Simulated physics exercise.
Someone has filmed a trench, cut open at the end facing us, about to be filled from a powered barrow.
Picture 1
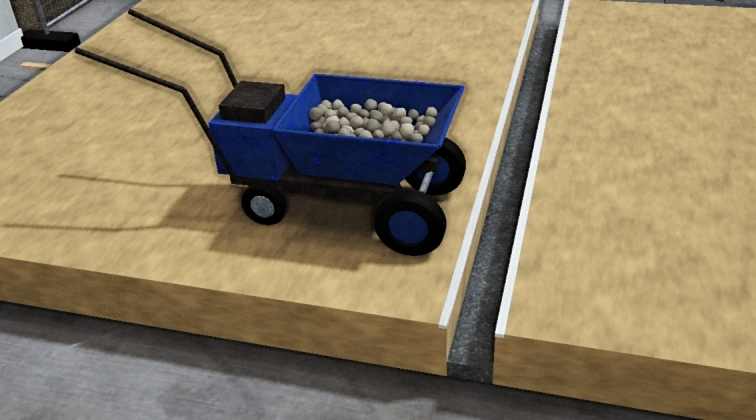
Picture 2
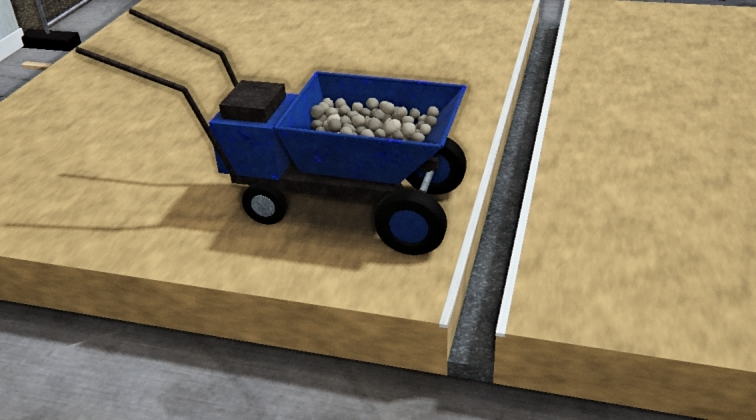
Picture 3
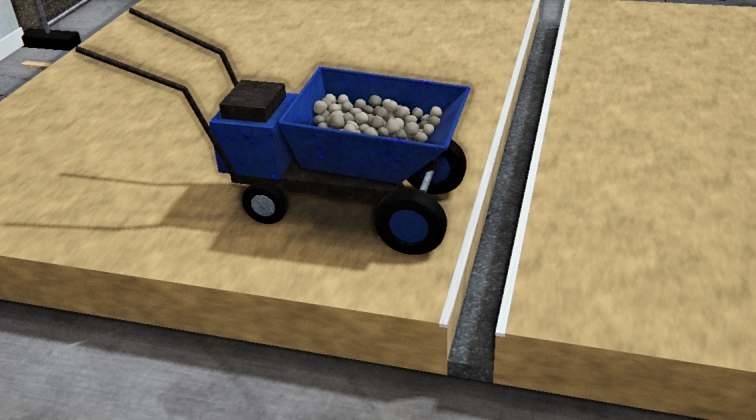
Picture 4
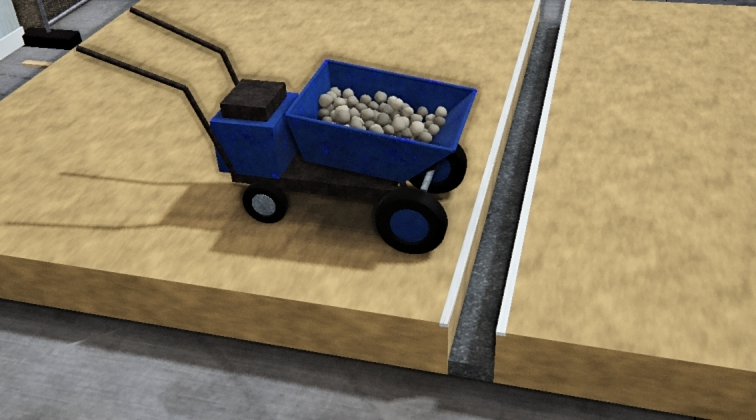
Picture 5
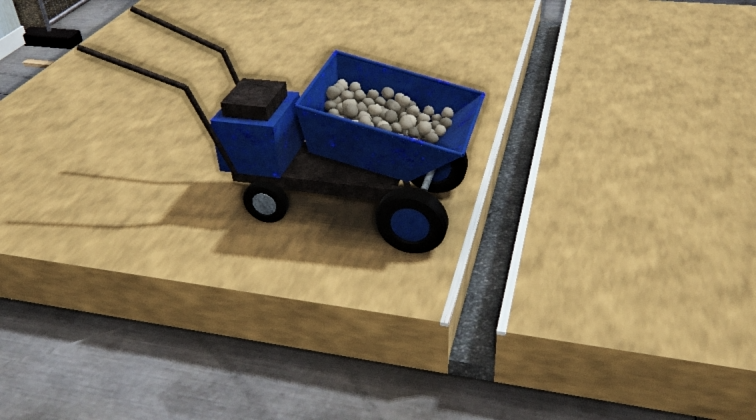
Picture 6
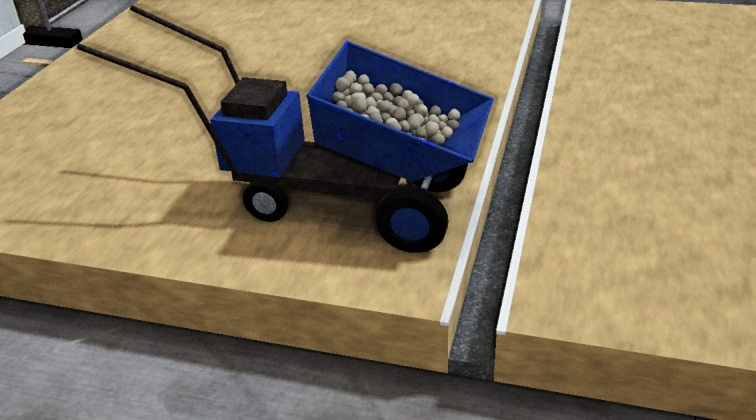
The blue skip of a barrow full of pebbles tilts gradually toward a narrow trench.
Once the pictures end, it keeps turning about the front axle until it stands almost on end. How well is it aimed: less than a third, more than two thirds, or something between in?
In the trench: Less than a third.
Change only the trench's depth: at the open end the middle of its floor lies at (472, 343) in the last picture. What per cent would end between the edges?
Some 0 per cent.
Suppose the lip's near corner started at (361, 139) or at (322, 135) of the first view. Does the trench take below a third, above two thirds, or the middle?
First more than two thirds, then one to two thirds.
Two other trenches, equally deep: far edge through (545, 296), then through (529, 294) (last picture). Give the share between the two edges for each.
Near 60 % and 30 %.
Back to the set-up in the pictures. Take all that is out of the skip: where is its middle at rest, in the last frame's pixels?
Roughly at (574, 230).
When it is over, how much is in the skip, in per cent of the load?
About 0 per cent.
Soon, skip tipped steeply; all in the skip.
A while on, skip tipped right over; most in the skip; about a quarter beyond it; a stray few falling.
Towards the end, skip tipped right over; a small part in the skip; most beyond it.
Finally, skip tipped right over; a stray few in the skip; a stray few in or heaped over the trench; nearly all beyond it.
